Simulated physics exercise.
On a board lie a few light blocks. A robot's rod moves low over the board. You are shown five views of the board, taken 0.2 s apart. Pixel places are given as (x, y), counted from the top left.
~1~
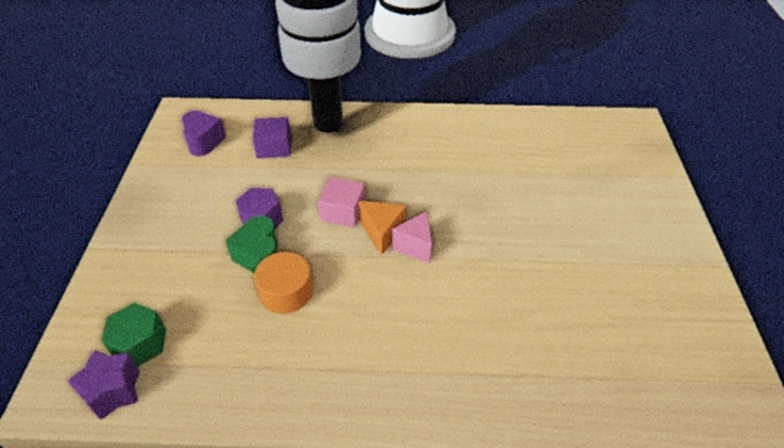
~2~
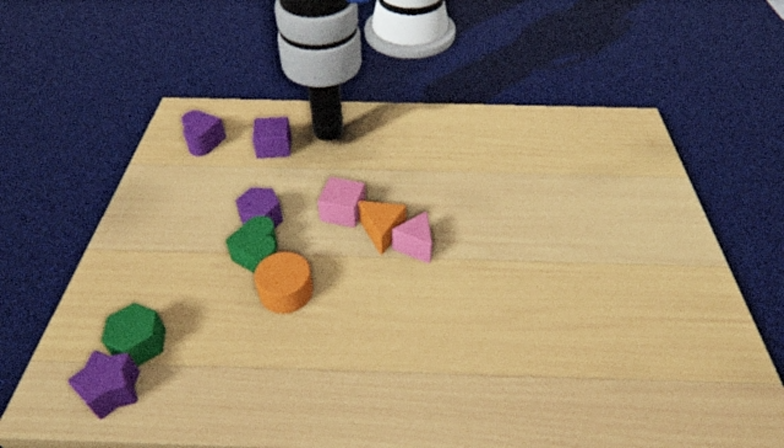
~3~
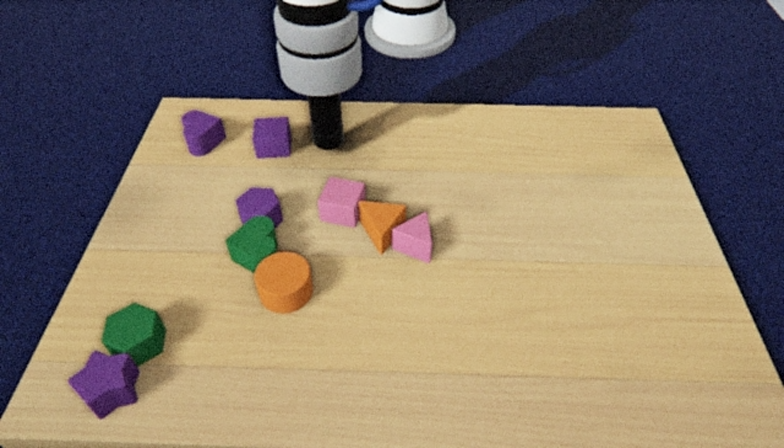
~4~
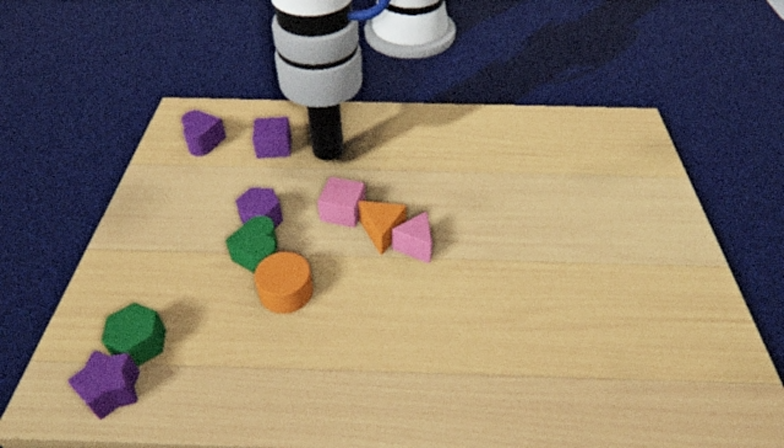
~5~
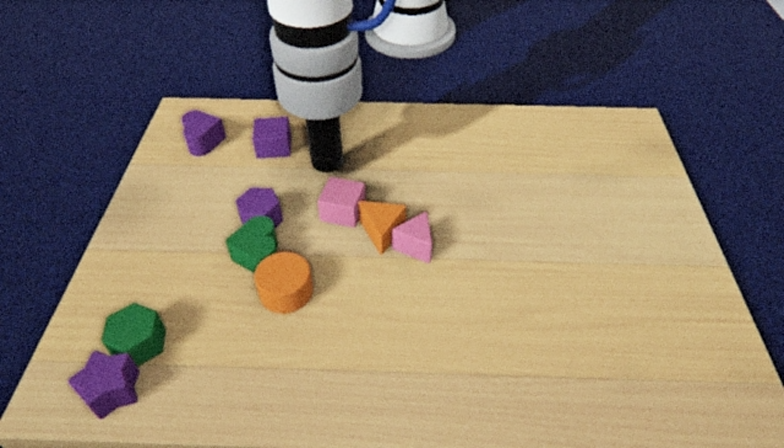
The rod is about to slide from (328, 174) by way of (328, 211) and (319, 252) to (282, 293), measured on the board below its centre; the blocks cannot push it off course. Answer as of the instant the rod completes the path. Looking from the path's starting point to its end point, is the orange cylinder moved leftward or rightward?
It shifts rightward.
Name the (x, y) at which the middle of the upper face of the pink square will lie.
I think it will end close to (357, 237).
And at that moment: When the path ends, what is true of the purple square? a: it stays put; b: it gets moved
That would be a.
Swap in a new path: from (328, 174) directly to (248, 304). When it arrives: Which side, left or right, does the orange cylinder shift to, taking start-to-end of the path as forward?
It gets pushed left.
On the path given first. One third of the way, rod at (327, 200); pink square at (350, 212), turned 35° anticlockwise; orange triangle at (389, 216).
Two thirds of the way, rod at (317, 243); pink square at (357, 237), turned 85° anticlockwise; orange triangle at (391, 217); pink triangle at (420, 229).
At the end, rod at (279, 283); purple square still; orange cylinder at (249, 309); pink square at (357, 237), turned 85° anticlockwise; orange triangle at (391, 217); pink triangle at (420, 229).
